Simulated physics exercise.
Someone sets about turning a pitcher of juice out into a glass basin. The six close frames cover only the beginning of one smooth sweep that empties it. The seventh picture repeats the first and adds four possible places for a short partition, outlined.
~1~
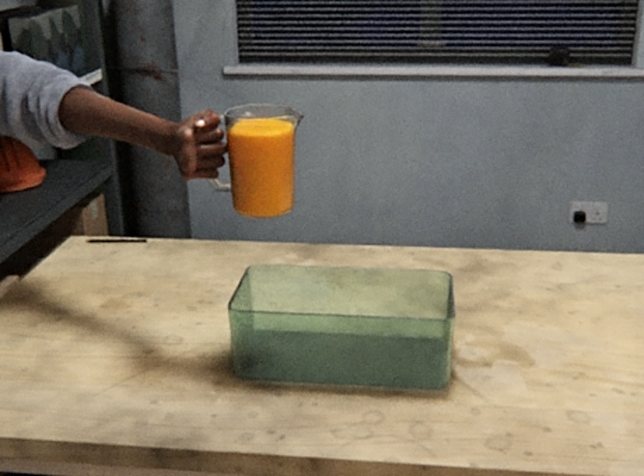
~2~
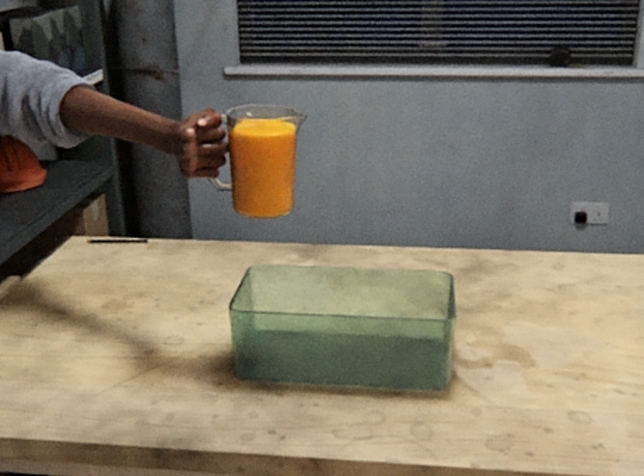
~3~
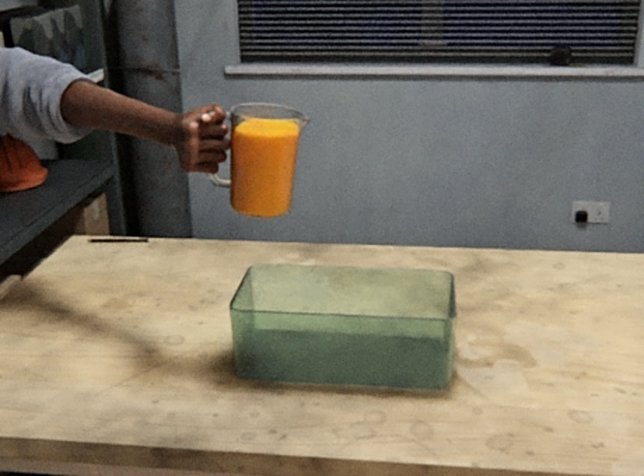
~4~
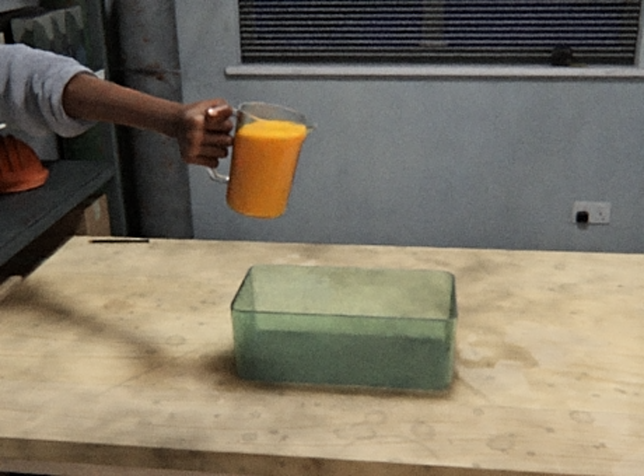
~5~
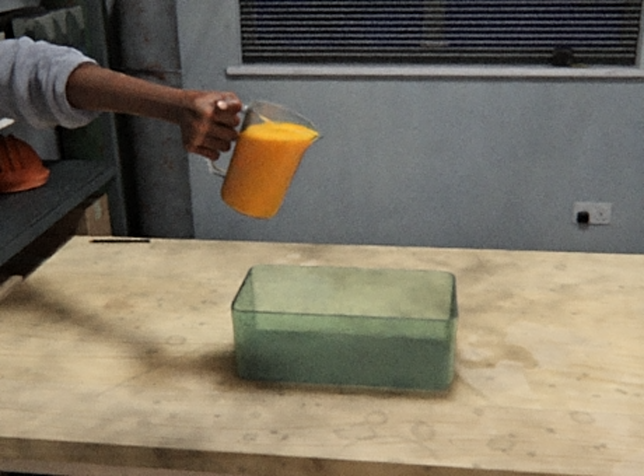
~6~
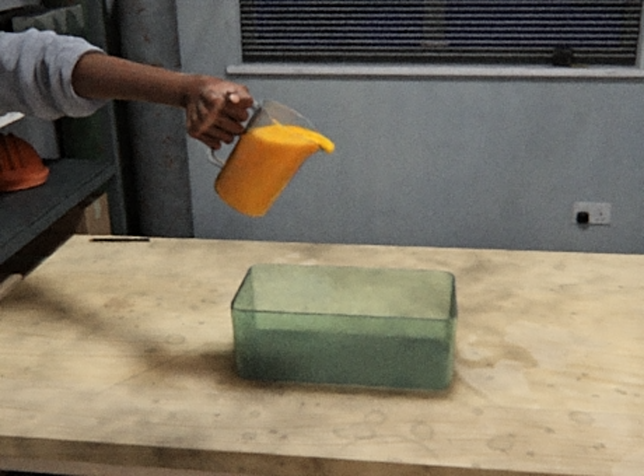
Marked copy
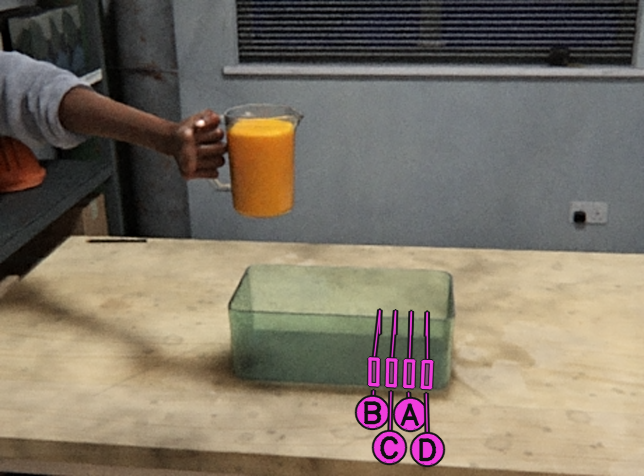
A hand holding a pitcher of orange juice above a green glass basin, tilting it rightward until juice crosses the lip.
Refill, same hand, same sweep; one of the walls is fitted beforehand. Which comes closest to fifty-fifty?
The best place is B.
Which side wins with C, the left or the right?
The left one.
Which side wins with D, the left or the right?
More ends on the left.
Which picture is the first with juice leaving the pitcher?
Picture 6.
On the marked copy, A at (408, 392); B at (373, 390); C at (391, 391); D at (426, 393).
If A is chosen, about 88 % ends left of the wall and 6 % right of it; 5 % is lost outside.
If B is chosen, about 51 % ends left of the wall and 46 % right of it; 3 % is lost outside.
If C is chosen, about 86 % ends left of the wall and 8 % right of it; 7 % is lost outside.
If D is chosen, about 92 % ends left of the wall and 6 % right of it; 3 % is lost outside.
